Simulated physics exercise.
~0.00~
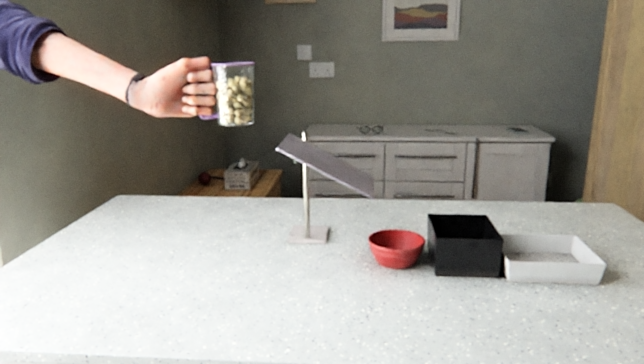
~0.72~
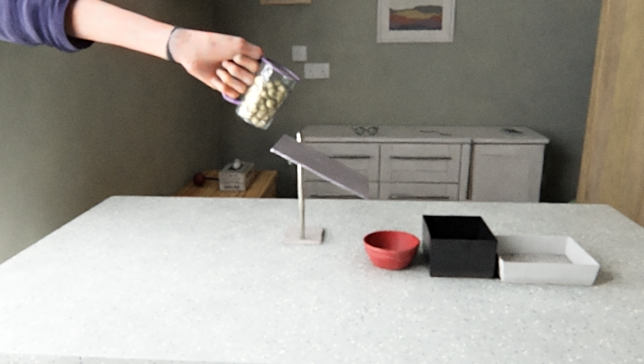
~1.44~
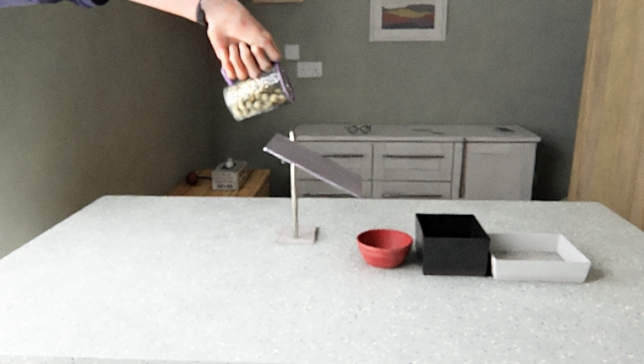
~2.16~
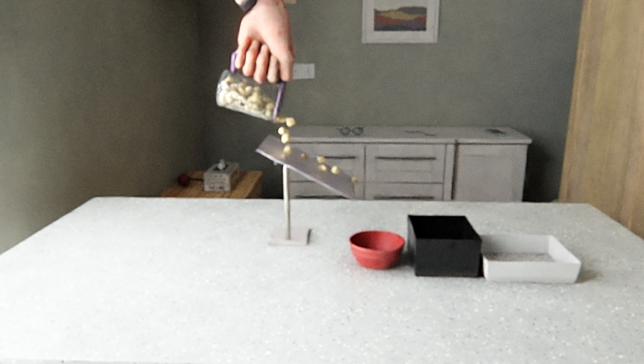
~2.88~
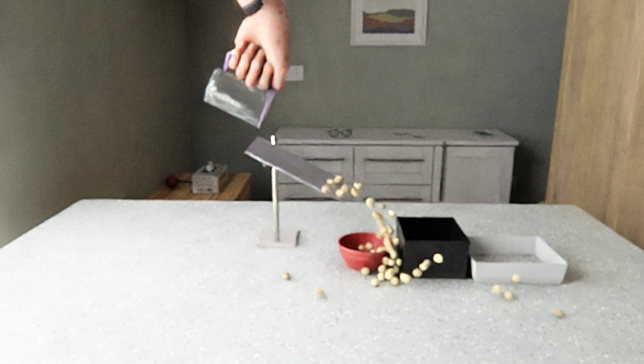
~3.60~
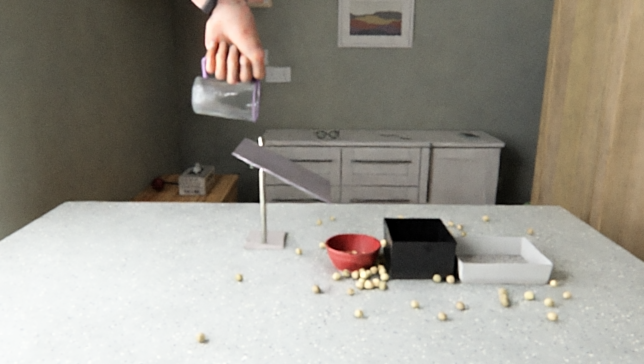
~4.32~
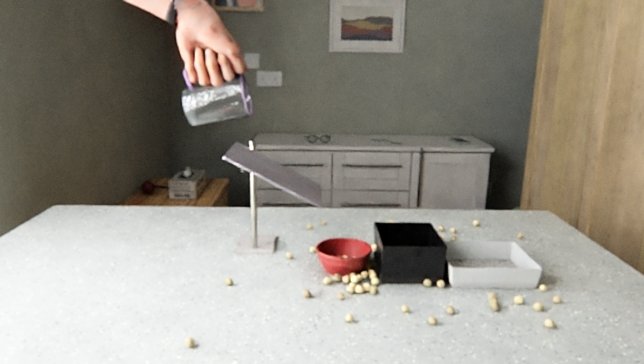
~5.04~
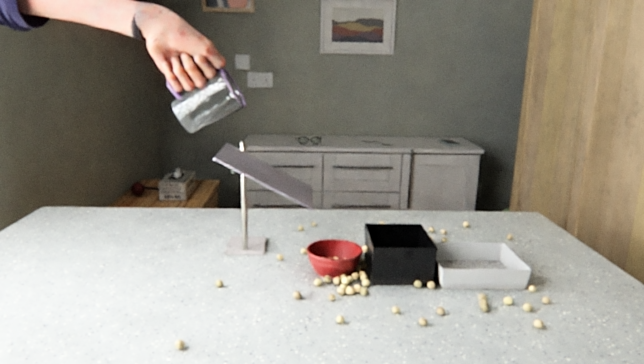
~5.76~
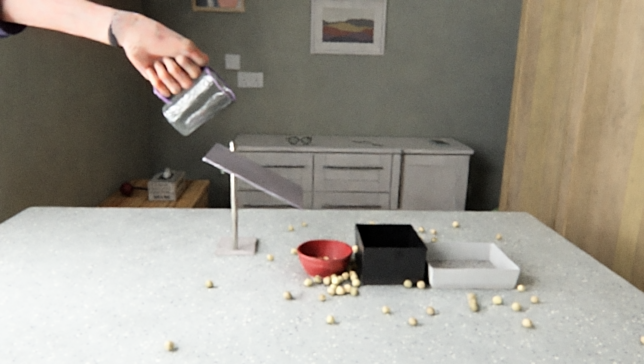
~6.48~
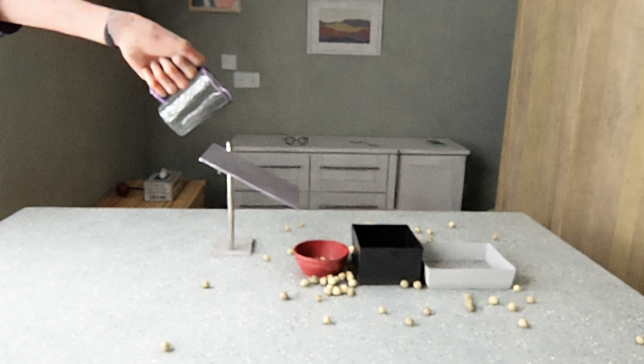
In this clip, a hand tips a clear cup of round, pale nuts over a sloping board, and they tumble down toward a red bowl and black and white tins; some land in the bowl, most scatter across the table, and the hand draws back left holding the emptied cup.
